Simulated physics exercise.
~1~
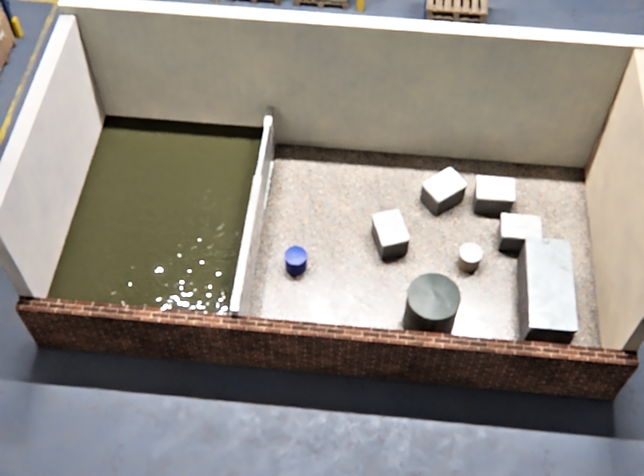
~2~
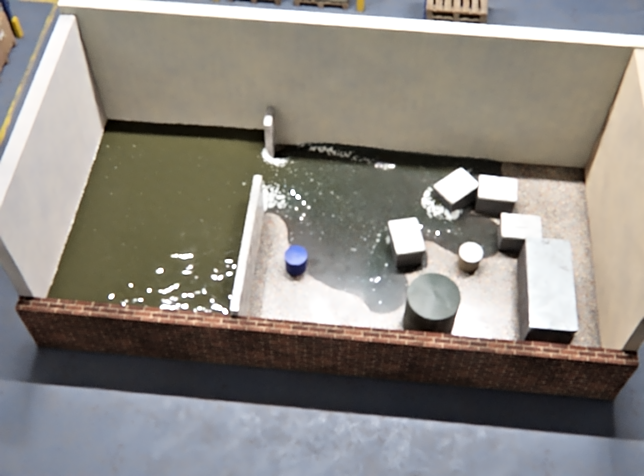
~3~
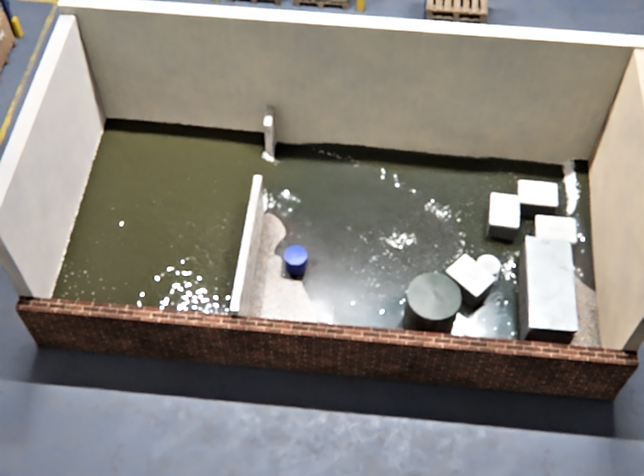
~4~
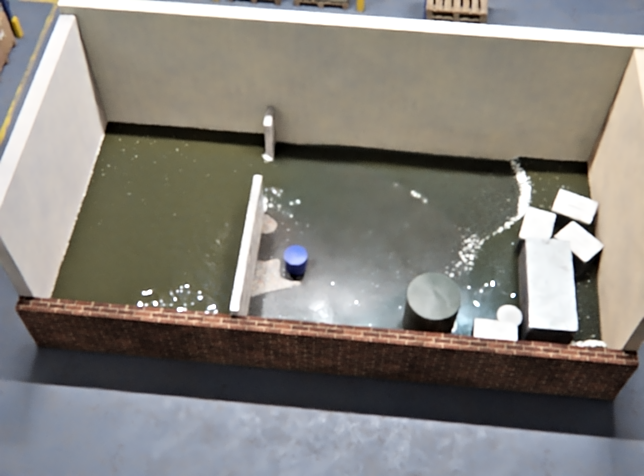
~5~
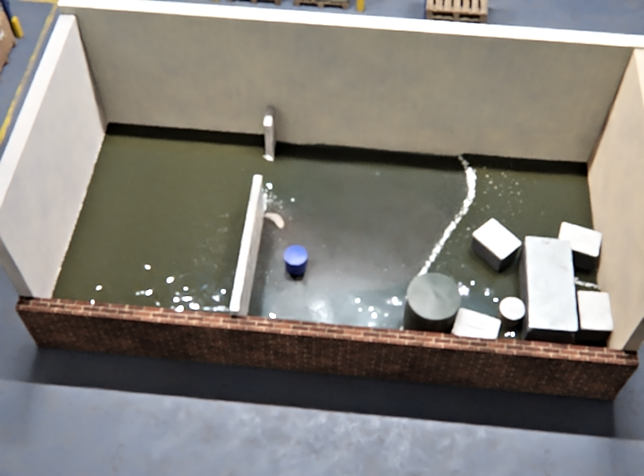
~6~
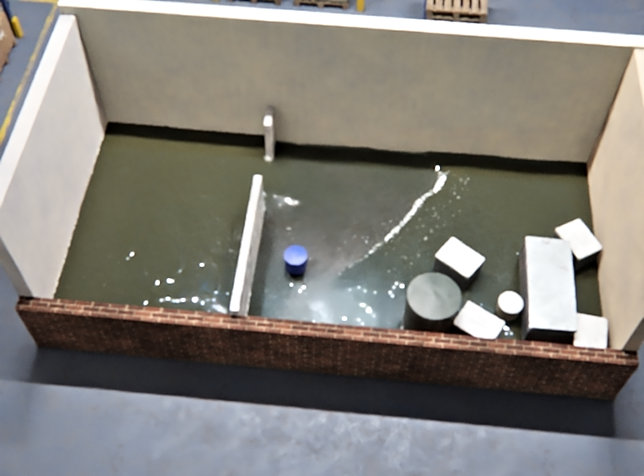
Murky water bursts from the left room through a gap in the partition and spreads across the right room's floor, sweeping pale boxes toward the far right corner, where some then drift back or down beside a tall block, while the blue pail stays in place, surrounded by water.
